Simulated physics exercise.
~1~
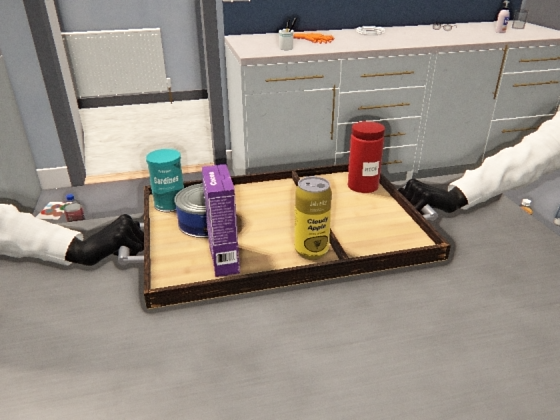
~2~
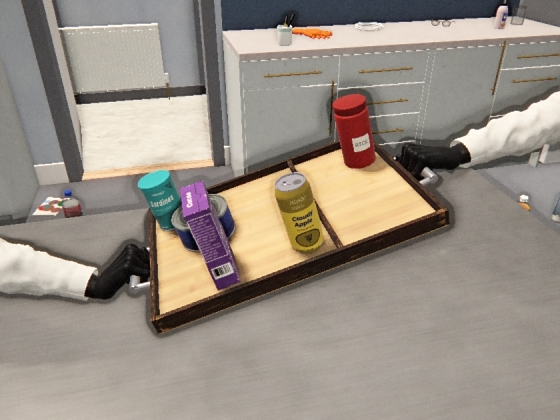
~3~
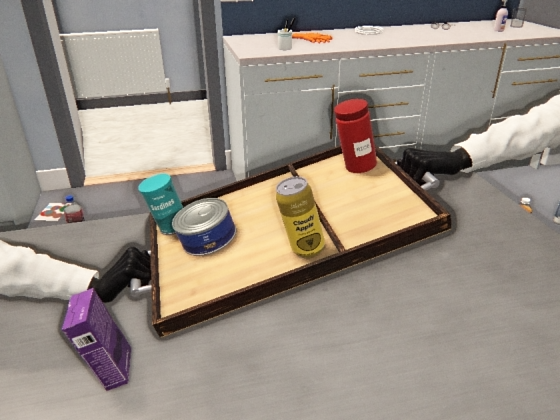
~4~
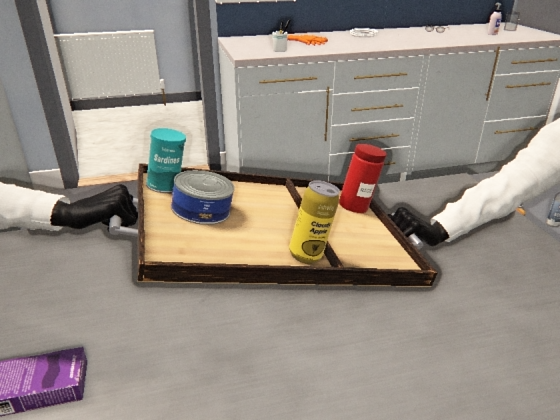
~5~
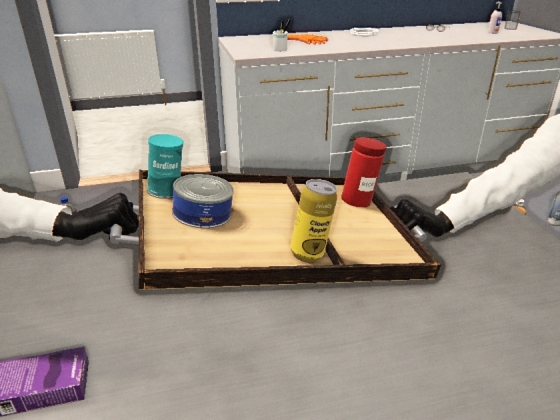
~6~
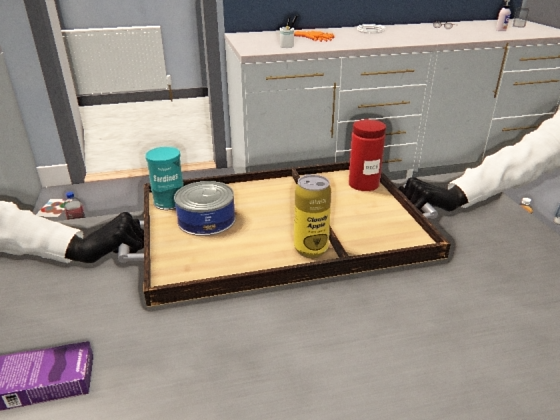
To begin with, two gloved hands hold a wooden tray level, carrying a turquoise tin, a blue tub, a purple packet, a yellow can and a red jar. The hands tilt the tray steeply down to the left, and the upright items lean with it. The purple packet tips over the left side and drops, turning upside down. The tray then swings the other way, its right edge dipping, while the packet lies on its side at lower left. Finally, the tray returns to level with the other four items still standing on it.
